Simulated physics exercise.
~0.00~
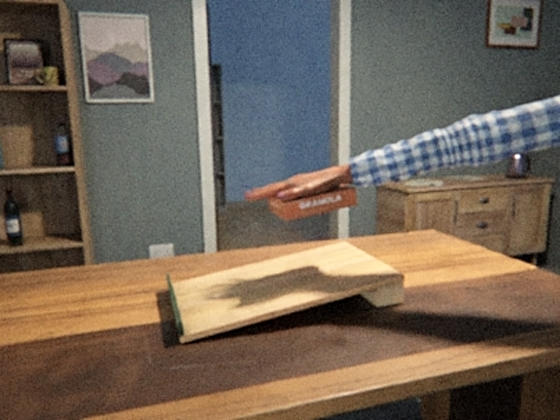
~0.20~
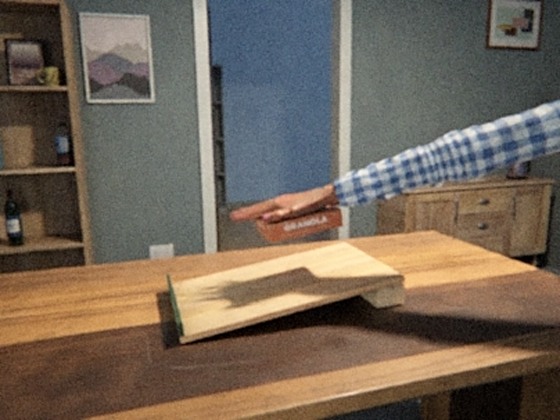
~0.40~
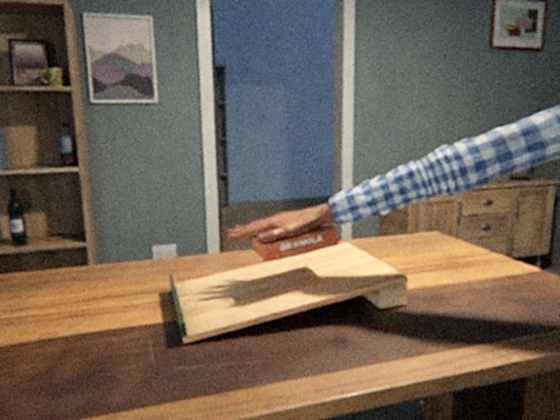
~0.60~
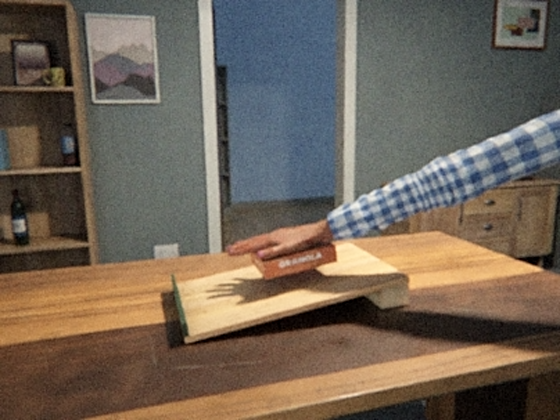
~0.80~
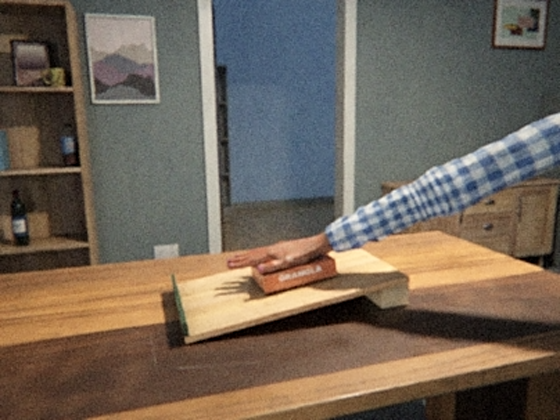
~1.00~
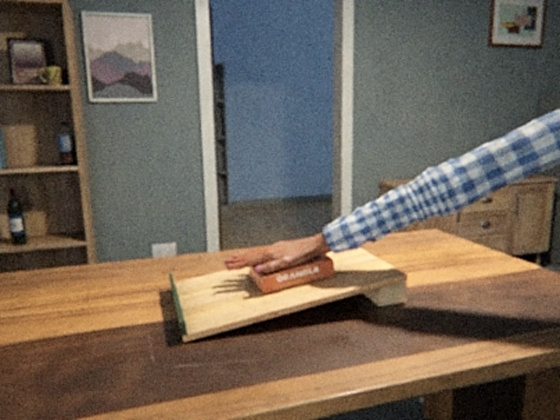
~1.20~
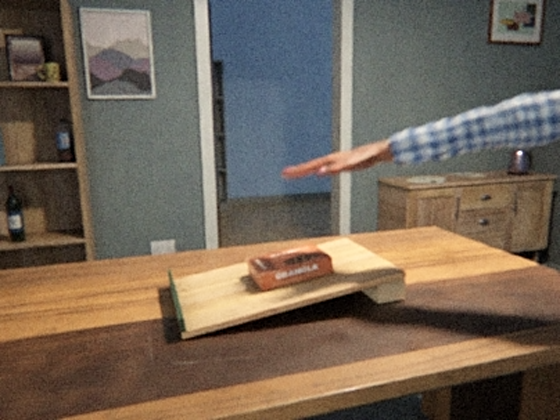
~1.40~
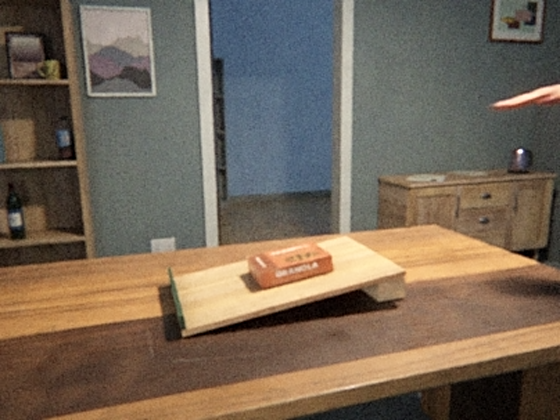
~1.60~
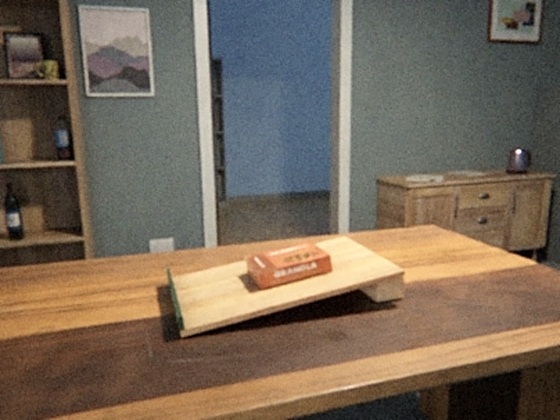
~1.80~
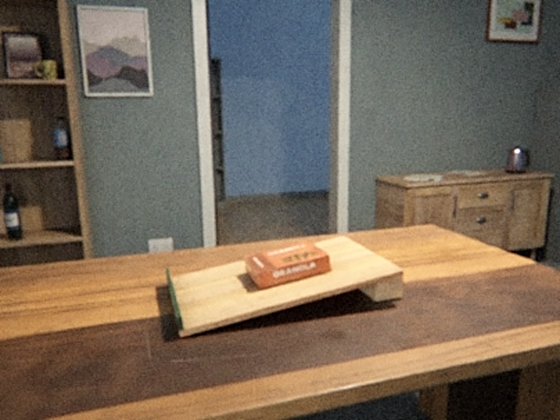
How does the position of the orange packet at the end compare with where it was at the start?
At the start the packet is held in the air above the sloping board. By the end it is lower and slightly further left, resting on the board.
